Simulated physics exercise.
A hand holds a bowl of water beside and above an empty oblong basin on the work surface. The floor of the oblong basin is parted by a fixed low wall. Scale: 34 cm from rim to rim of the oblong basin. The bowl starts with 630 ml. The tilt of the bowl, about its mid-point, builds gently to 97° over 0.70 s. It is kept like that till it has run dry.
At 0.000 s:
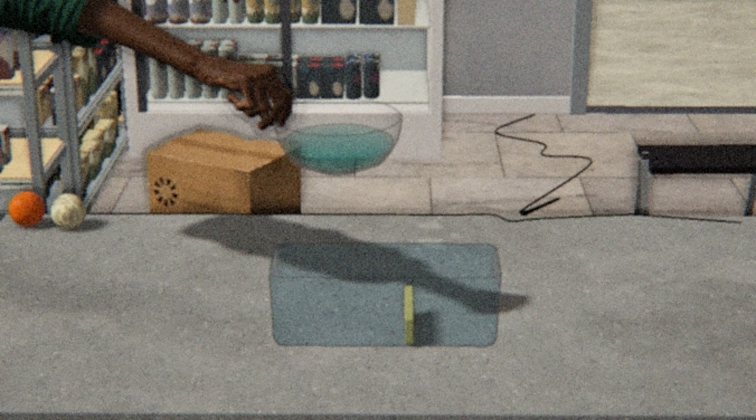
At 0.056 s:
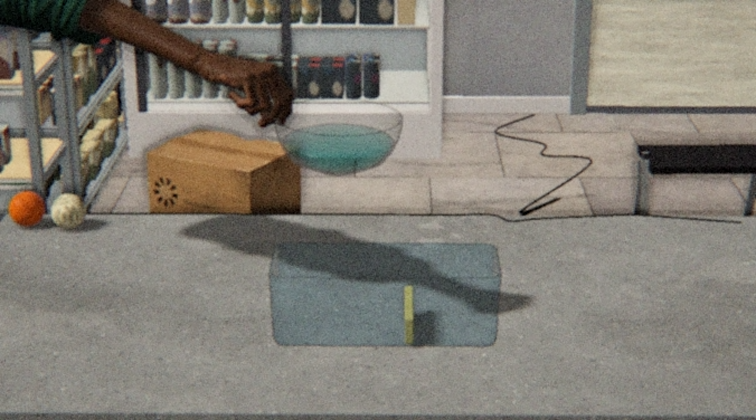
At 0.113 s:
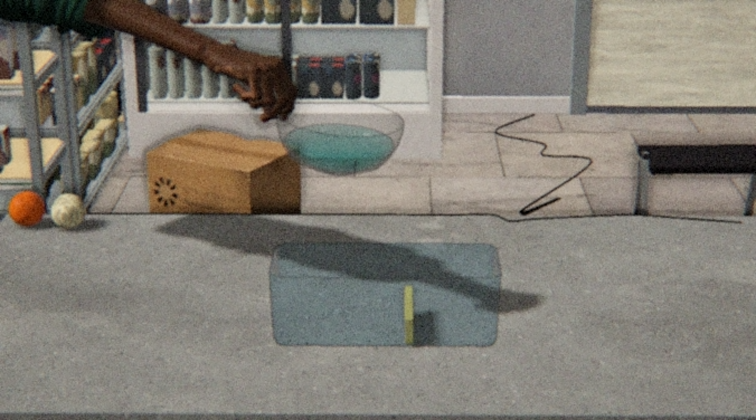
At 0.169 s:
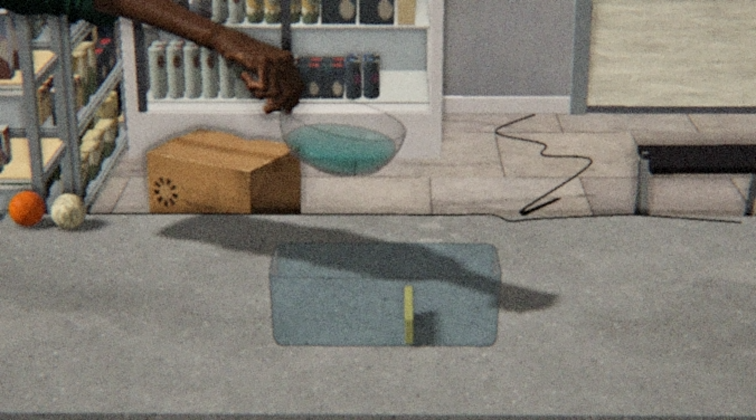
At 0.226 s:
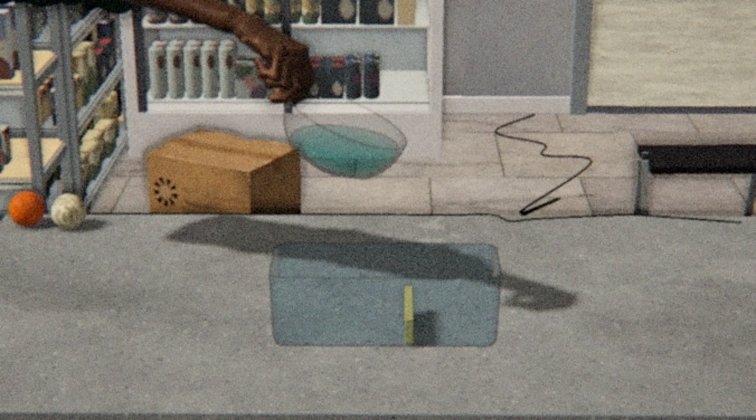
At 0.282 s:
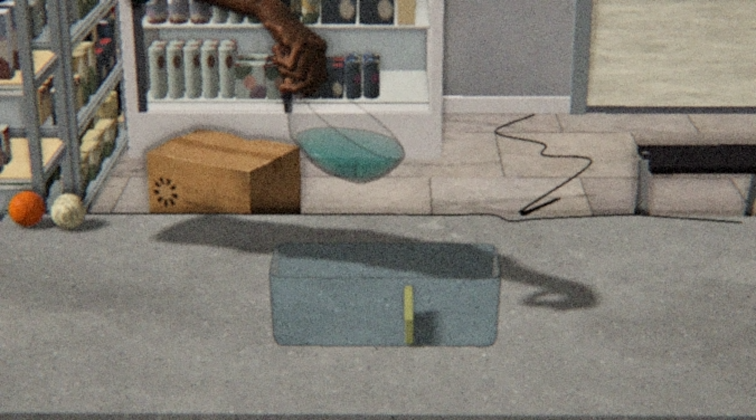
A clear bowl of teal water tilting gradually down to the right as a hand grips its left side above an oblong basin.
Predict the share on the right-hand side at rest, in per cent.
About 60 per cent.
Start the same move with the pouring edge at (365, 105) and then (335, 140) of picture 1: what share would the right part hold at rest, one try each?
In turn about 35 and 10 per cent.
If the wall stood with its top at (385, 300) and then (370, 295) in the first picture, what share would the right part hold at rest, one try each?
In turn about 85 and 90 per cent.
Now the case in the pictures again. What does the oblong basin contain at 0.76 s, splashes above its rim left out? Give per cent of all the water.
Some 82 per cent.
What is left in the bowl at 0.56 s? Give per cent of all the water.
Near 18 in a hundred.
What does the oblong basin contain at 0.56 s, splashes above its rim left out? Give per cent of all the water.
Near 28 in a hundred.
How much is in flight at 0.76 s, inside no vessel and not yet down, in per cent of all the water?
Near 16 in a hundred.
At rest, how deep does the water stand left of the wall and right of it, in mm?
Left about 10 mm, right about 24 mm.
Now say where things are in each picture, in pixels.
In the first picture, tilt 0°; pouring edge (402, 118); surface from (282, 138) to (395, 139); the oblong basin's rim runs from (272, 261) to (498, 262); the wall's top is at (409, 303).
In the second picture, tilt 2°; pouring edge (402, 120); surface from (283, 138) to (395, 139).
In the third picture, tilt 6°; pouring edge (404, 124); surface from (283, 135) to (395, 142).
In the fourth picture, tilt 13°; pouring edge (405, 132); surface from (285, 134) to (397, 144).
In the fifth picture, tilt 23°; pouring edge (406, 143); surface from (290, 134) to (401, 146).
In the sixth picture, tilt 34°; pouring edge (404, 155); surface from (297, 135) to (405, 148).
After 0.56 s the tilt is 87° and 17 per cent is still to pour, 0 is left of the wall and 28 right of it.
After 0.76 s the tilt is 97° and 2 per cent is still to pour, 19 is left of the wall and 63 right of it.
After 0.97 s the tilt is 97° and 0 per cent is still to pour, 33 is left of the wall and 64 right of it.
After 1.20 s the tilt is 97° and 0 per cent is still to pour, 36 is left of the wall and 61 right of it.
In the end 36 per cent lies left of the wall, 60 right of it and 3 outside.
